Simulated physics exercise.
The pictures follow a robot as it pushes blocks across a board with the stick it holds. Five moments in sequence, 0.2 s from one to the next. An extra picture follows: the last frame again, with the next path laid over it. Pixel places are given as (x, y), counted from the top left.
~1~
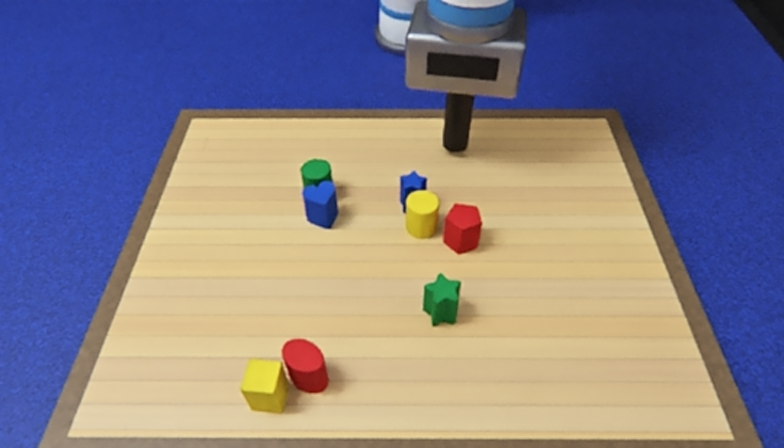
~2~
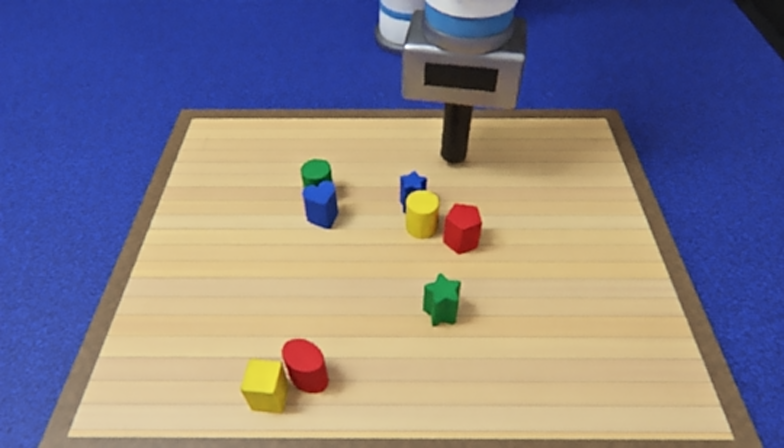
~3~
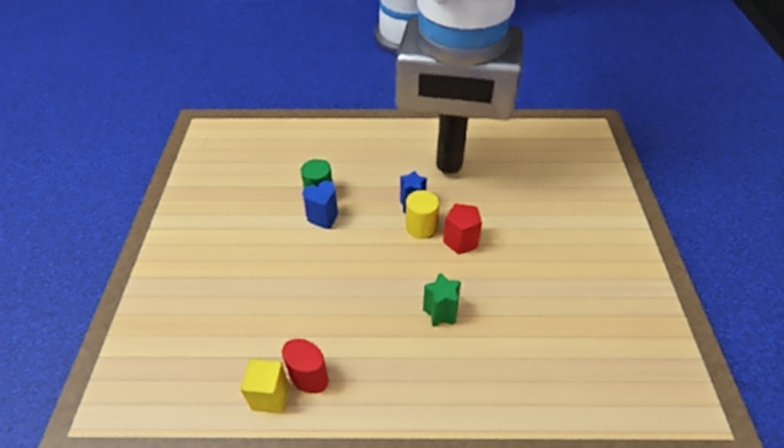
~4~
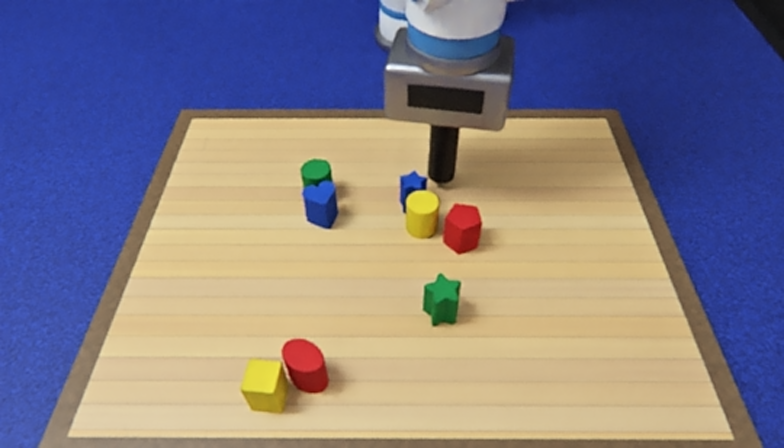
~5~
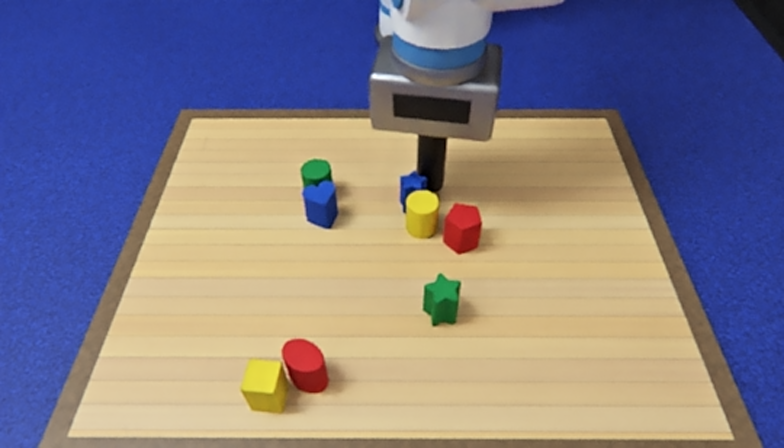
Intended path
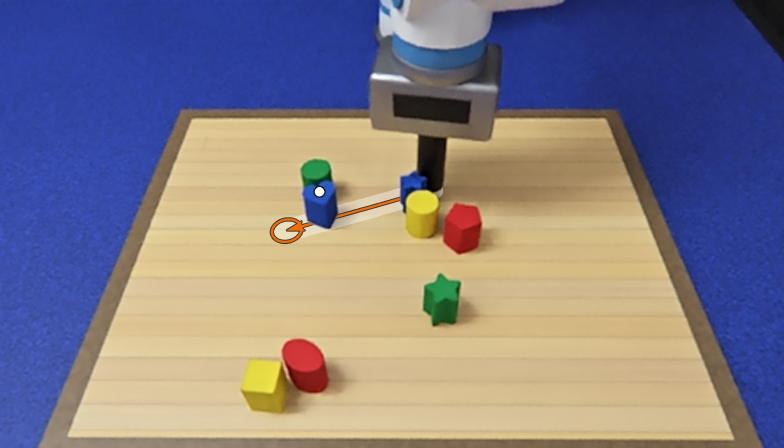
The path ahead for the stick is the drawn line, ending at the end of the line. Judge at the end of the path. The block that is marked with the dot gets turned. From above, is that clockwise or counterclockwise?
In a top view, it turns counterclockwise.
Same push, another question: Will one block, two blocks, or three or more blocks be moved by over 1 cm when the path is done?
It's going to be two.
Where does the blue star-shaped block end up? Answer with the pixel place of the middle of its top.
The middle of its top is at (392, 197).
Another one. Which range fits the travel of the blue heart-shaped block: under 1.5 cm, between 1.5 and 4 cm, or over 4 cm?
The distance will be above 4 cm.
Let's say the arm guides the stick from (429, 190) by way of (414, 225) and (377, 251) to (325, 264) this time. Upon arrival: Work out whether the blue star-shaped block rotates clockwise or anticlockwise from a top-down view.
It spins clockwise.
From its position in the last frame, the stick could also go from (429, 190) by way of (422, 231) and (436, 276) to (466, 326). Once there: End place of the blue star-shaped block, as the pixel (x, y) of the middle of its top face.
Located at (398, 193).
The line goes straight from (429, 190) to (287, 230); the dot is on the blue heart-shaped block.
What follows on the original path. One third of the way, stick (382, 197); blue star-shaped block (392, 197), turned 75° anticlockwise; yellow circle (421, 204).
Two thirds of the way, stick (334, 210); blue heart-shaped block (302, 196); blue star-shaped block (392, 197), turned 75° anticlockwise; yellow circle (421, 204).
At the end, stick (285, 224); green circle unmoved; blue heart-shaped block (252, 211), turned 30° anticlockwise; blue star-shaped block (392, 197), turned 75° anticlockwise; yellow circle (421, 204).
